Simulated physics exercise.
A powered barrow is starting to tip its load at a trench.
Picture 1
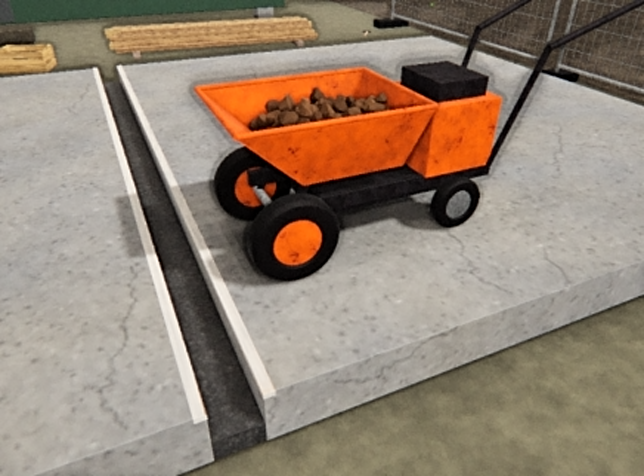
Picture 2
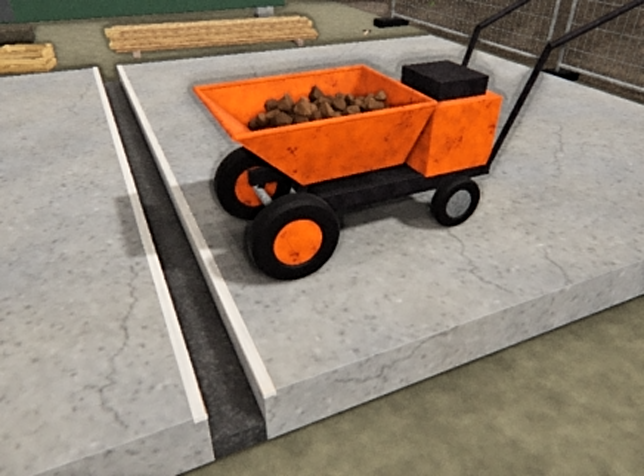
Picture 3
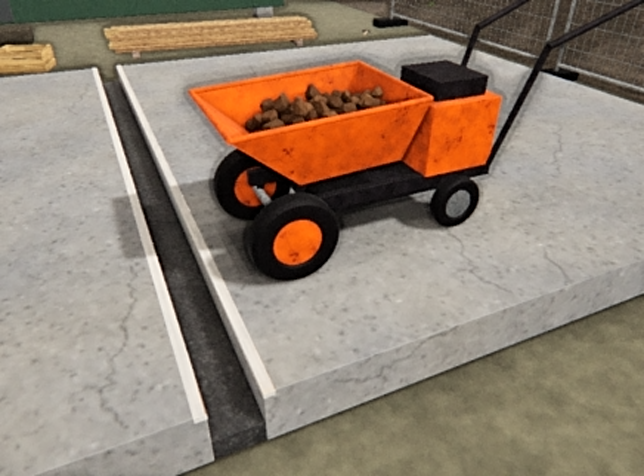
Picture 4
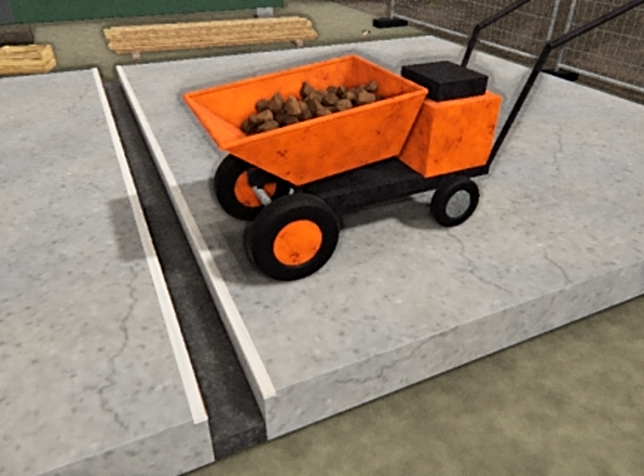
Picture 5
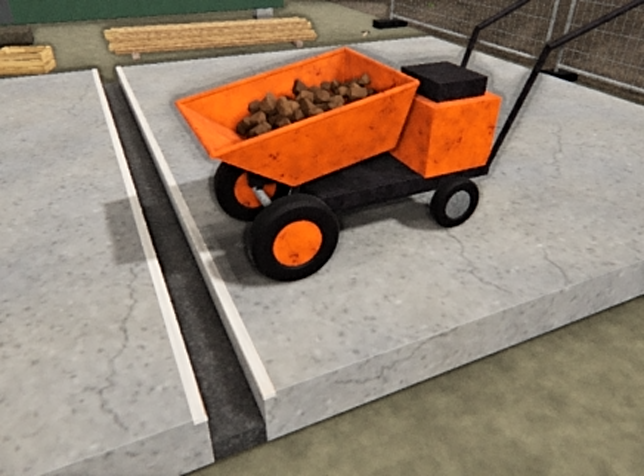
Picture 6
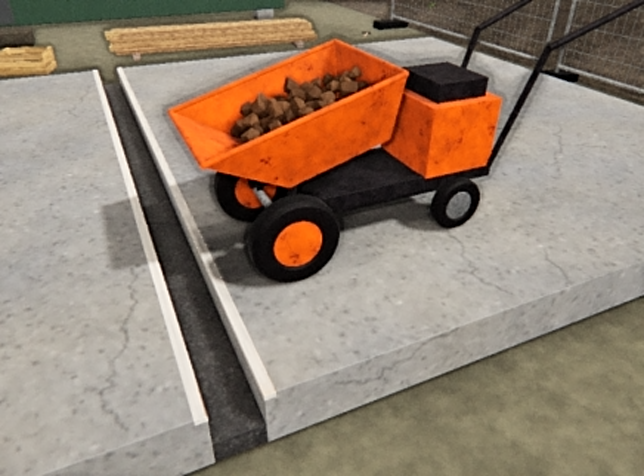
The video shows an orange powered barrow loaded with brown clods standing on a pale concrete slab beside a narrow trench; its skip, level at first, gradually tilts forward to the left while the wheels stay in place.
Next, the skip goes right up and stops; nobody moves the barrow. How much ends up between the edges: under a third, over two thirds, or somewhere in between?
Beneath the one-third mark.
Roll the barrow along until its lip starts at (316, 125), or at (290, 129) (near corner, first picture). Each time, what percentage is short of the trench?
I'd expect close to 10 per cent and then close to 0 per cent.
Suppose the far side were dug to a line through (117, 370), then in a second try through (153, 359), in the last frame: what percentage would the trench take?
80 % and 40 %, give or take.
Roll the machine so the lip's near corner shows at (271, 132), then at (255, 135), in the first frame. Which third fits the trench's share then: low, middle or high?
First: In the middle band; second: Below one third.
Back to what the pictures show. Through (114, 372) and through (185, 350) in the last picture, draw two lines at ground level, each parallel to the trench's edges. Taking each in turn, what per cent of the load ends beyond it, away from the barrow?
In order: 40 per cent, then 80 per cent.
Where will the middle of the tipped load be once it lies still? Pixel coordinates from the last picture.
Centre at rest, last view: Approx. (100, 278).
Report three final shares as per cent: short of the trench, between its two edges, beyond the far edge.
In percent, around: Short 0; between 0; beyond 80.
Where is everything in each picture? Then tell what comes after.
In the first picture, lip of the skip at (237, 138), level; top of the load at (326, 115), clay clods; first edge of the trench at (241, 331); far edge at (179, 349), the trench under half as wide as the skip, and about as deep as wide.
In the second picture, lip of the skip at (235, 138), level; top of the load at (325, 113).
In the third picture, lip of the skip at (230, 142), tipped barely; top of the load at (318, 110).
In the fourth picture, lip of the skip at (222, 147), tipped a little; top of the load at (344, 107).
In the fifth picture, lip of the skip at (213, 156), tipped a little; top of the load at (323, 99).
In the sixth picture, lip of the skip at (203, 166), tipped clearly; top of the load at (342, 105); first edge of the trench at (241, 332); far edge at (180, 351).
Soon, skip tipped steeply; all in the skip.
A while on, skip tipped right over; about two thirds in the skip; about a third beyond it; a stray few falling.
Towards the end, skip tipped right over; about a quarter in the skip; a stray few in or heaped over the trench; most beyond it.
Finally, skip tipped right over; about a quarter in the skip; a stray few in or heaped over the trench; most beyond it.
